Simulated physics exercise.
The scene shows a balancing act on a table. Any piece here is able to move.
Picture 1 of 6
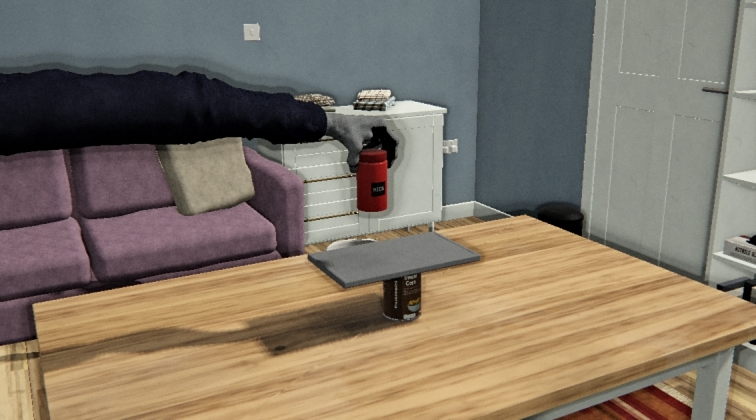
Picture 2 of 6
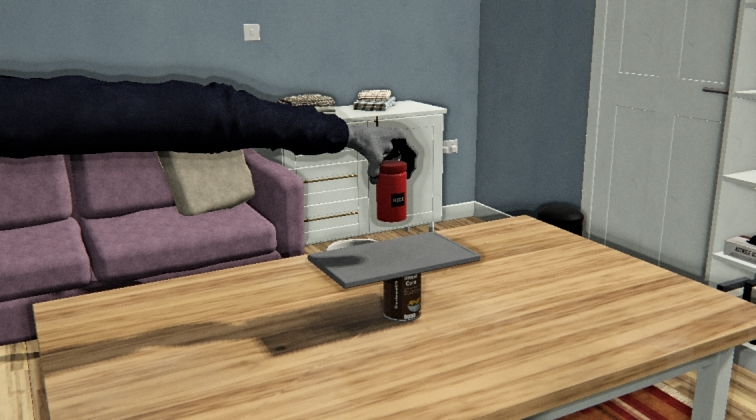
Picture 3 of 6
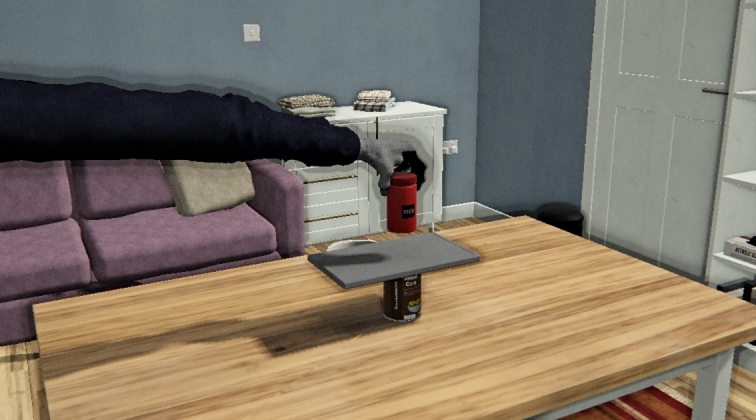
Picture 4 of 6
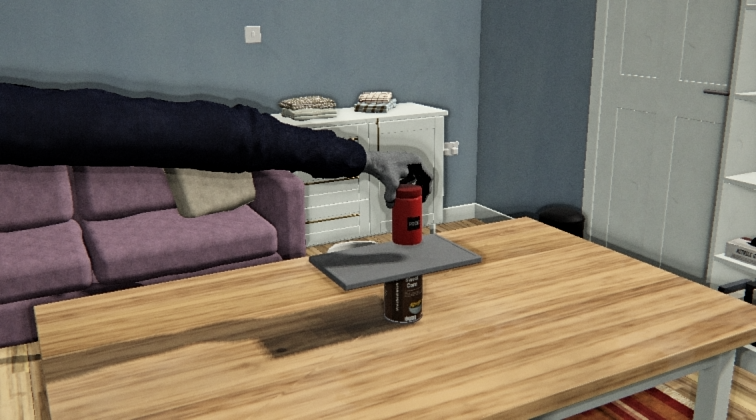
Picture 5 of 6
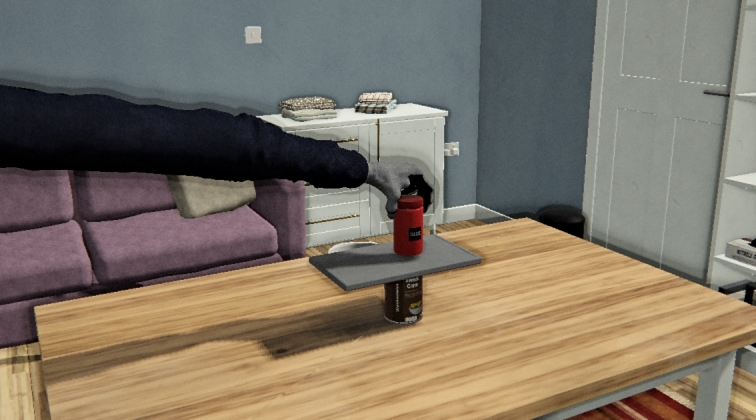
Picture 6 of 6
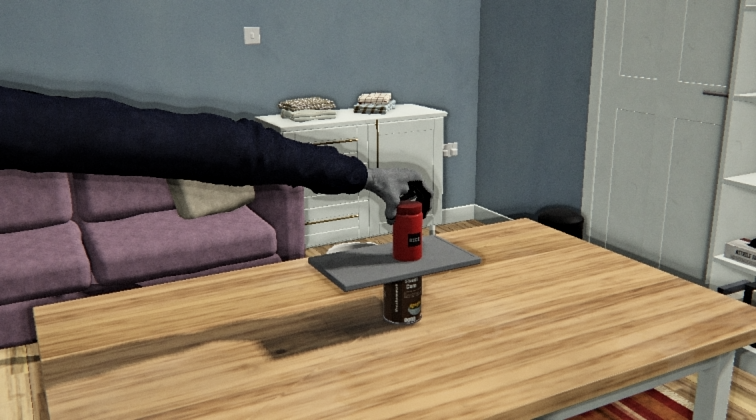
In a living room with a purple sofa, a grey lid lies across an upright can on a wooden table, while an arm in a dark sleeve holds a red jar above it. The hand moves the jar rightward and down, then sets it on the lid, fingers still at its top.
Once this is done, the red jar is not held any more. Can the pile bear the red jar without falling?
Yes, carries the load.
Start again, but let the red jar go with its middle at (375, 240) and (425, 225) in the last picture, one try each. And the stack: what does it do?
First, it loses its balance; second, it stays up.
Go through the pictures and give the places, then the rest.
On its way; red jar (372, 180); grey lid (394, 257), in the first picture.
On its way; red jar (392, 191); grey lid (394, 257), in the second picture.
On its way; red jar (402, 202); grey lid (394, 258), in the third picture.
On its way; red jar (407, 214); grey lid (395, 259), in the fourth picture.
On its way; red jar (408, 225); grey lid (395, 260), in the fifth picture.
Set down, still held; red jar (407, 231); grey lid (394, 261), in the sixth picture.
Then, 0.20 s after the last picture, nothing has stirred.
Then, 0.50 s after the last picture, red jar resting near (407, 231).
At rest, all 3 in place. Seen from the same camera at the end, red jar near (407, 231). The stack keeps its balance.
